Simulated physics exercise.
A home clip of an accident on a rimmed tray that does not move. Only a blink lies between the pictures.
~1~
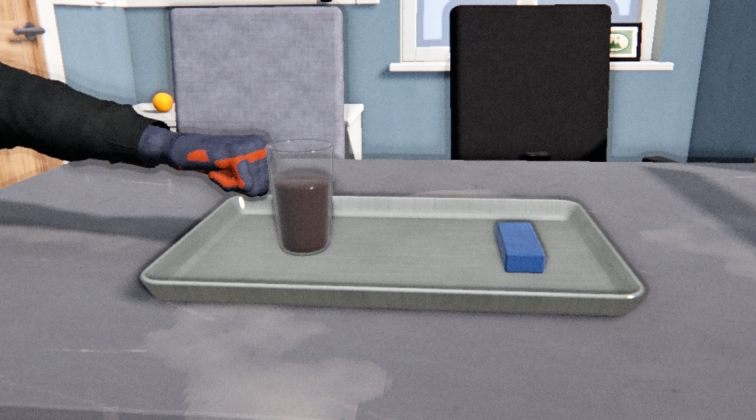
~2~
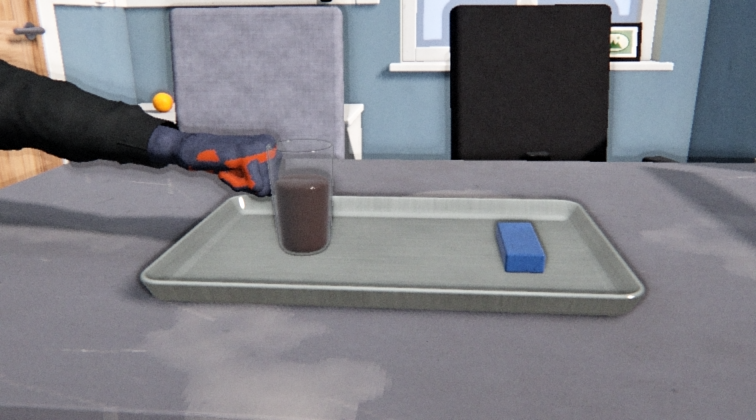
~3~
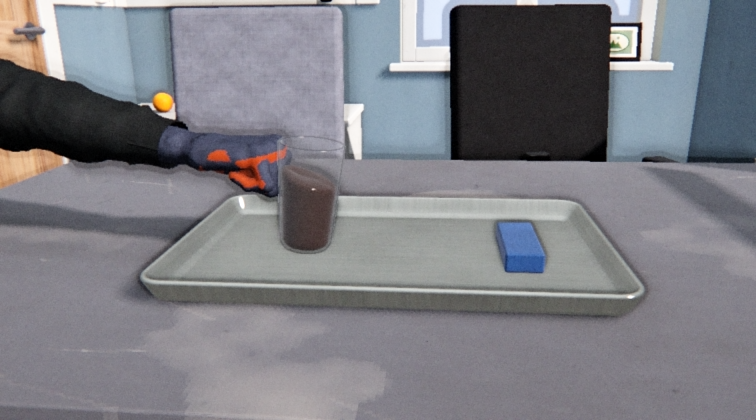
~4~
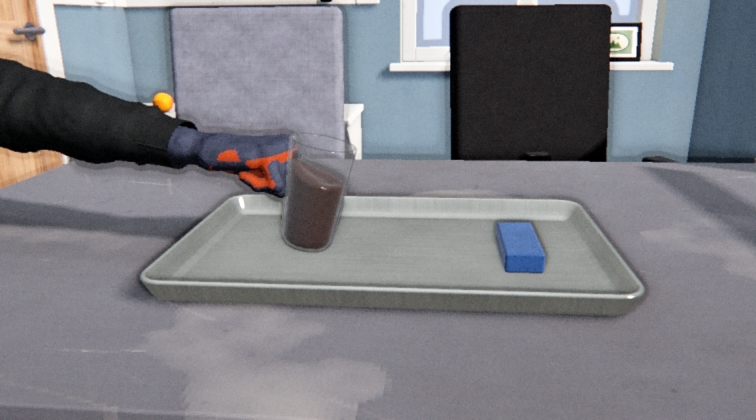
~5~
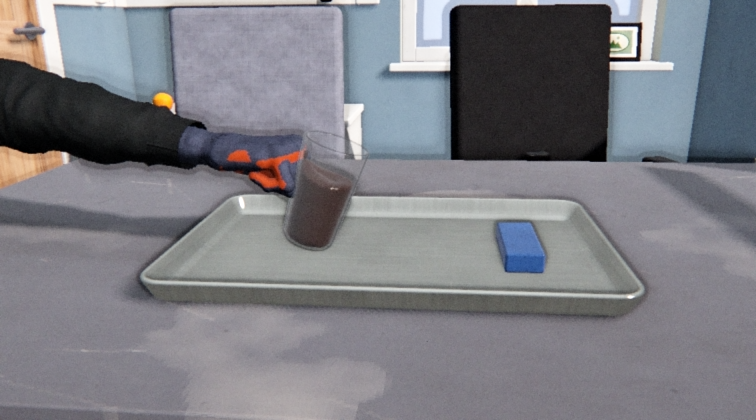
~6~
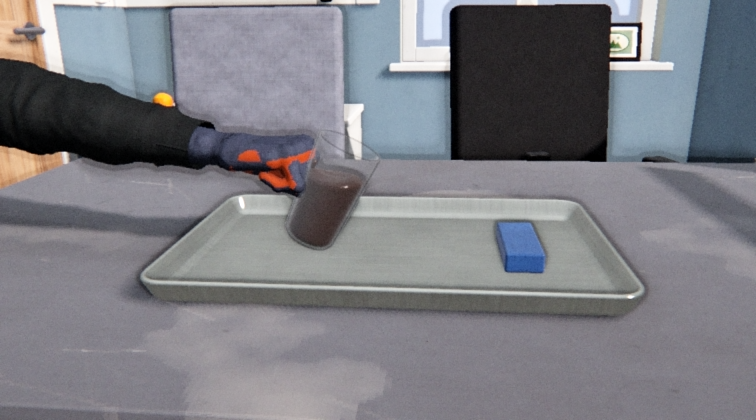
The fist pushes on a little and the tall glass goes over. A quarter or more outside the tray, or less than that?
In the end under a quarter gets off the tray.
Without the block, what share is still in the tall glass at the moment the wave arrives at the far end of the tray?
Close to 60 per cent.
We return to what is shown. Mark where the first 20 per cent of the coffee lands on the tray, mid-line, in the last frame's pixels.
Near (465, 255).
A moment on, the tall glass is falling and 100 per cent is in the glass, 0 on the tray and 0 above or beyond its rim.
Next, the tall glass lies on its side and 81 per cent is in the glass, 11 on the tray and 8 above or beyond its rim.
Then the tall glass lies on its side and 43 per cent is in the glass, 44 on the tray and 13 above or beyond its rim.
Later the tall glass lies on its side and 23 per cent is in the glass, 73 on the tray and 3 above or beyond its rim.
At rest 97 per cent is held by tray and glass, 3 is off the tray.
